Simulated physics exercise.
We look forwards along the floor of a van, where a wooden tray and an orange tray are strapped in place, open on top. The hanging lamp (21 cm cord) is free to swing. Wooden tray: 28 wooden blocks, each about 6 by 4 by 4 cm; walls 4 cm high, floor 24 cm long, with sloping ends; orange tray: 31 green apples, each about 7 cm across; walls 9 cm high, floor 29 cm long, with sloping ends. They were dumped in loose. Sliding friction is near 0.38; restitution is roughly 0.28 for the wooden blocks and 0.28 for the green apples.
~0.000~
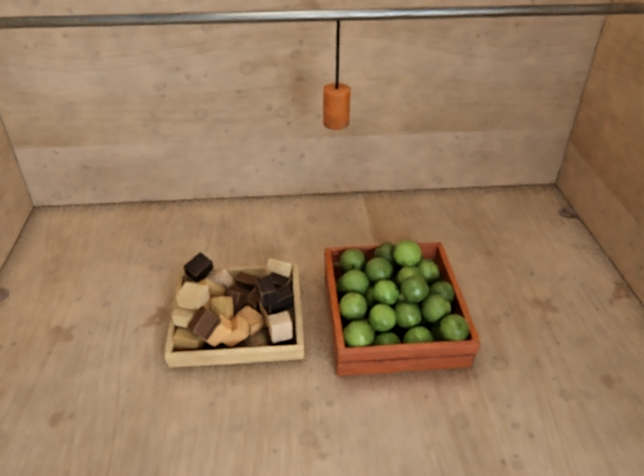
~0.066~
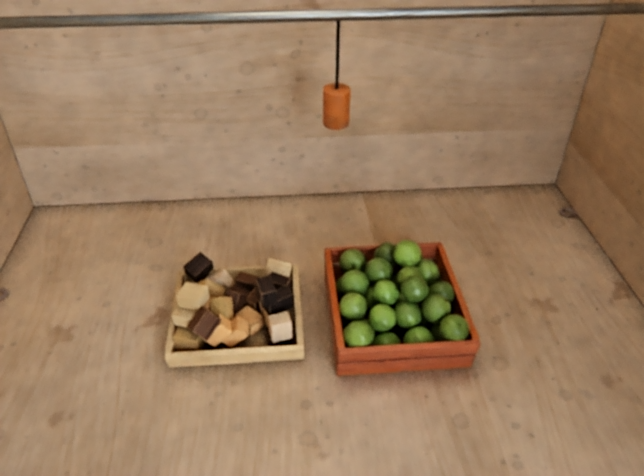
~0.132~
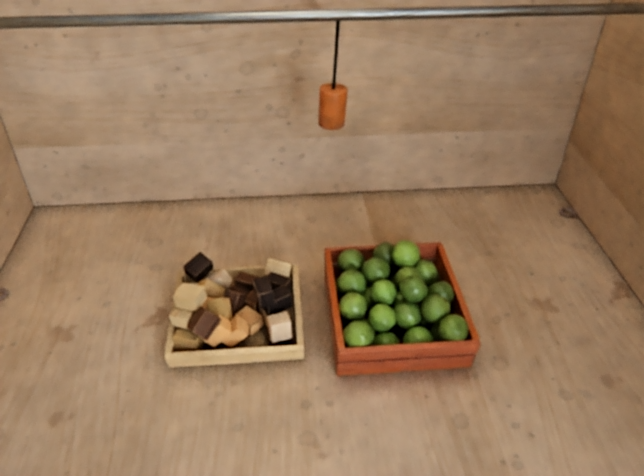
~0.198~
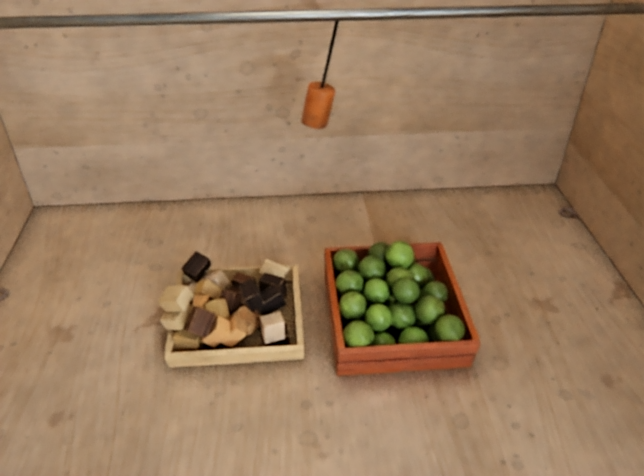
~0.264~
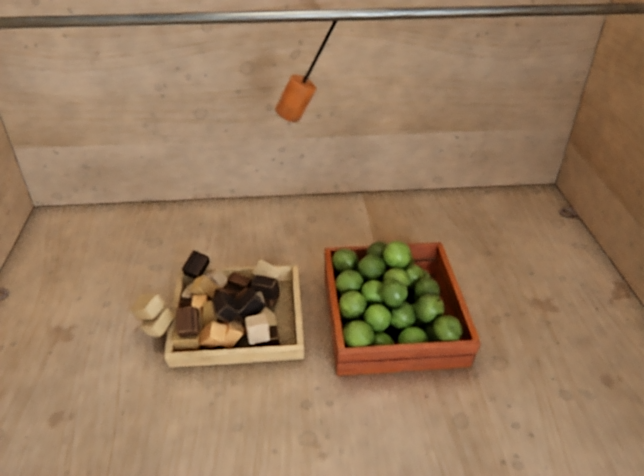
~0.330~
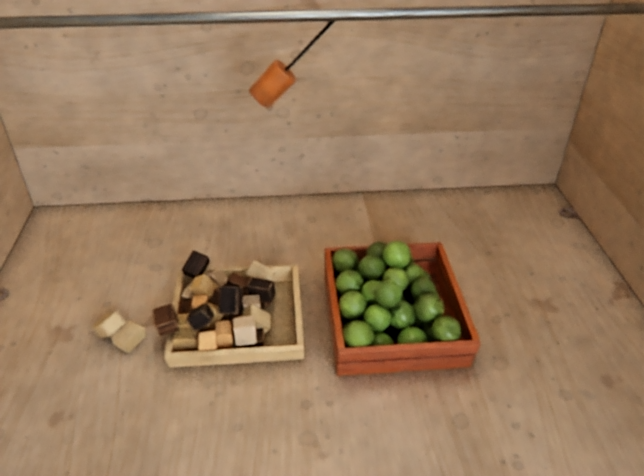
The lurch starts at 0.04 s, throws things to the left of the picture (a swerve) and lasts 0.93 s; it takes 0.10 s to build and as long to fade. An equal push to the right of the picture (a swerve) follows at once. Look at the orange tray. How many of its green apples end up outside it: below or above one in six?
The orange tray loses under a sixth of its green apples.
After 0.66 s, the wooden tray is down by 5 of 28 and the orange tray is down by 1 of 31.
After 1.08 s, the wooden tray is down by 5 of 28 and the orange tray is down by 1 of 31.
After 1.65 s, the wooden tray is down by 7 of 28 and the orange tray is down by 2 of 31.
Final count (at 2.40 s), the wooden tray is down by 8 of 28 and the orange tray is down by 2 of 31. Asked share, 2 of 31, 6 per cent.
